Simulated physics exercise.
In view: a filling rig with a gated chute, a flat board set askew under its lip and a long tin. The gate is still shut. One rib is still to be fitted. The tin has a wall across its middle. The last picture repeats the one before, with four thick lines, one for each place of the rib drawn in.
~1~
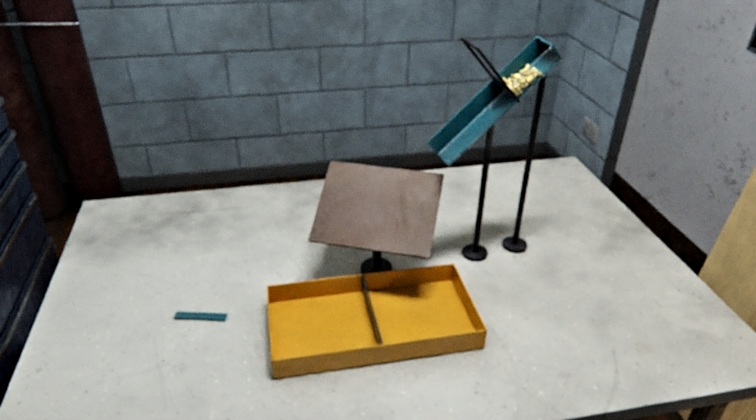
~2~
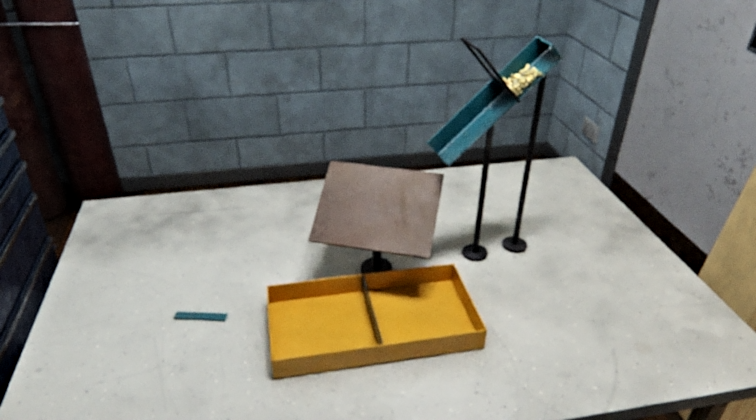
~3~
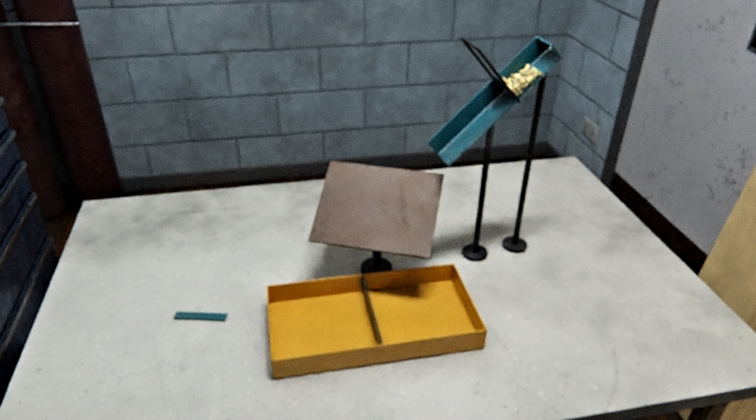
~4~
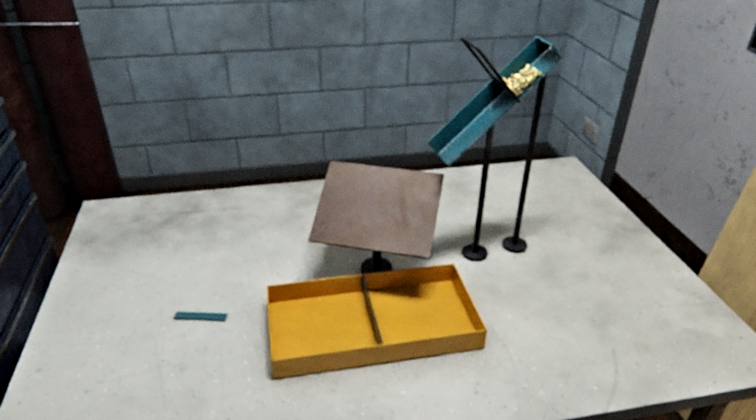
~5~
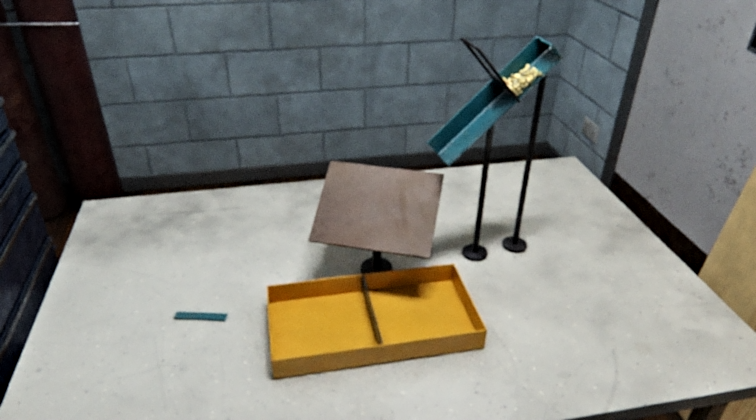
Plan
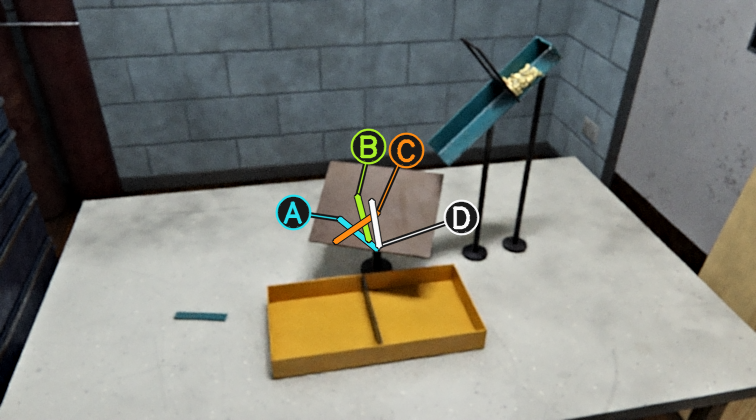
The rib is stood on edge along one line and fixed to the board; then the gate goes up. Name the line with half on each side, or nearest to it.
B.
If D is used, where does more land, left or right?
The right half.
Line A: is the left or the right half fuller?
The right half.
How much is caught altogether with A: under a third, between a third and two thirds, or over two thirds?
Over two thirds.
On the marked copy, line A from (340, 219) to (376, 248); line B from (357, 196) to (368, 239); line C from (377, 213) to (335, 241); line D from (371, 201) to (379, 245).
If A is chosen, of what is caught, close to a quarter in the left half, the bulk in the right.
If B is chosen, of what is caught, close to half in the left half, close to half in the right.
If C is chosen, of what is caught, all but a few in the left half, a small share in the right.
If D is chosen, of what is caught, a small share in the left half, the bulk in the right.
